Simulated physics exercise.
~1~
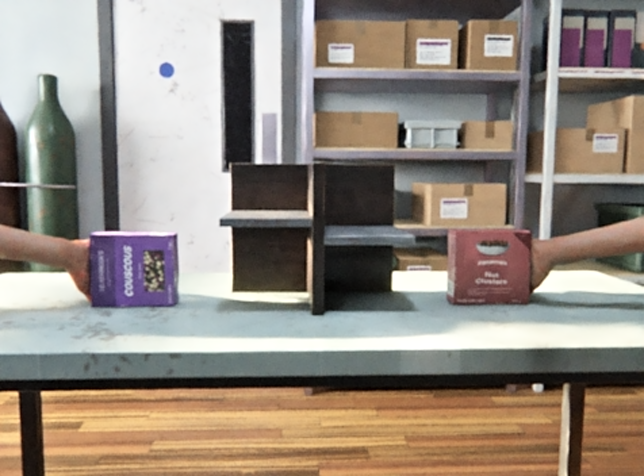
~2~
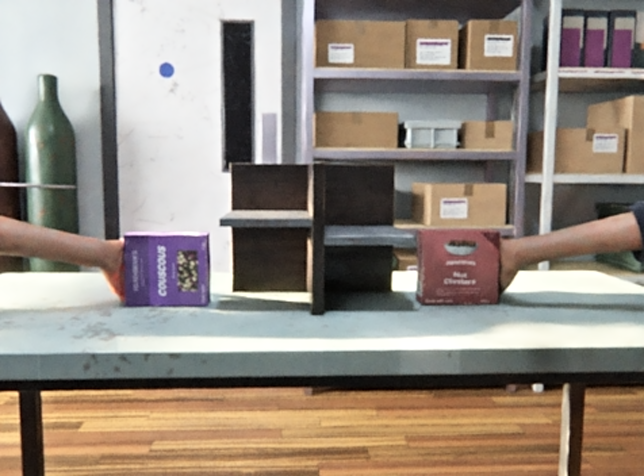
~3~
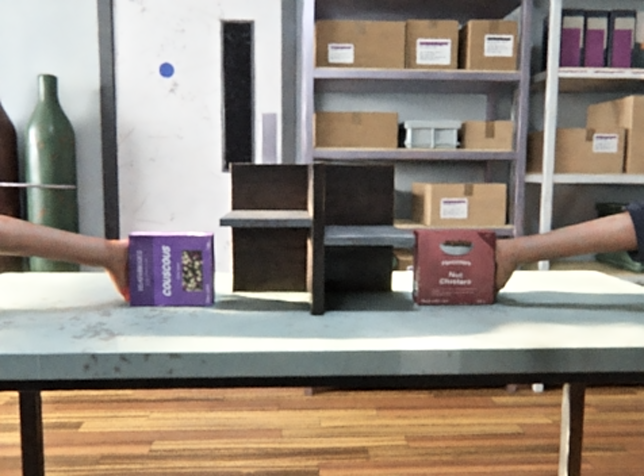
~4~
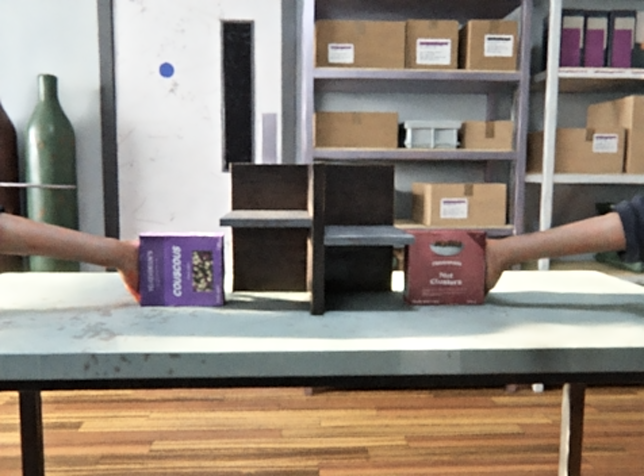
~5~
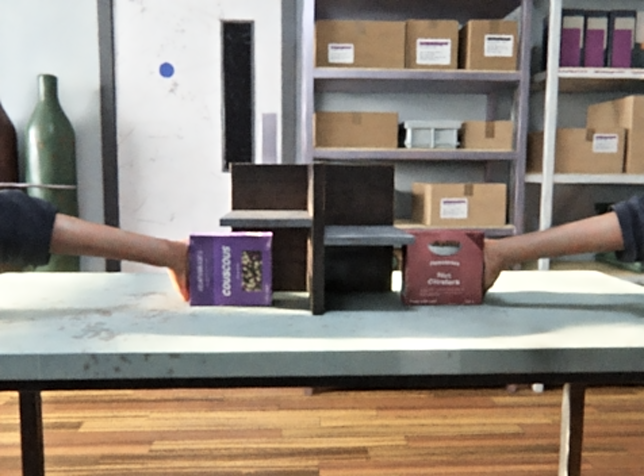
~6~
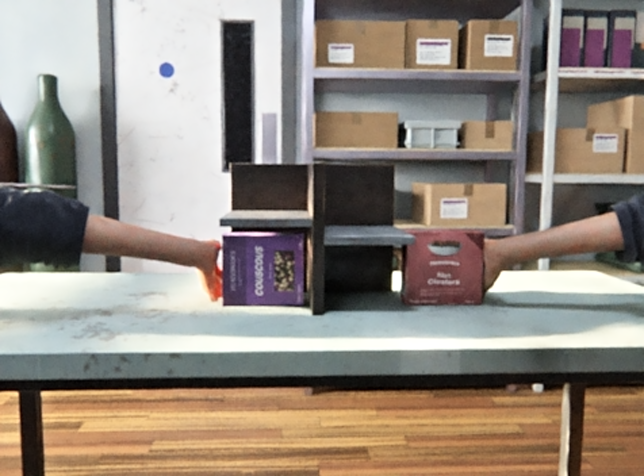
The clip opens on a dark two-sided shelf standing on a table, with a hand holding a purple couscous packet on its side at the left and another holding an upright red packet at the right. Both hands slide their packets along the tabletop toward the shelf. The red packet reaches the right-hand opening first and stops against the edge of the board, too tall to pass under it. The left hand keeps pushing the purple packet up to its own opening. At the end, the purple packet sits beneath the left board, while the red one remains caught outside.
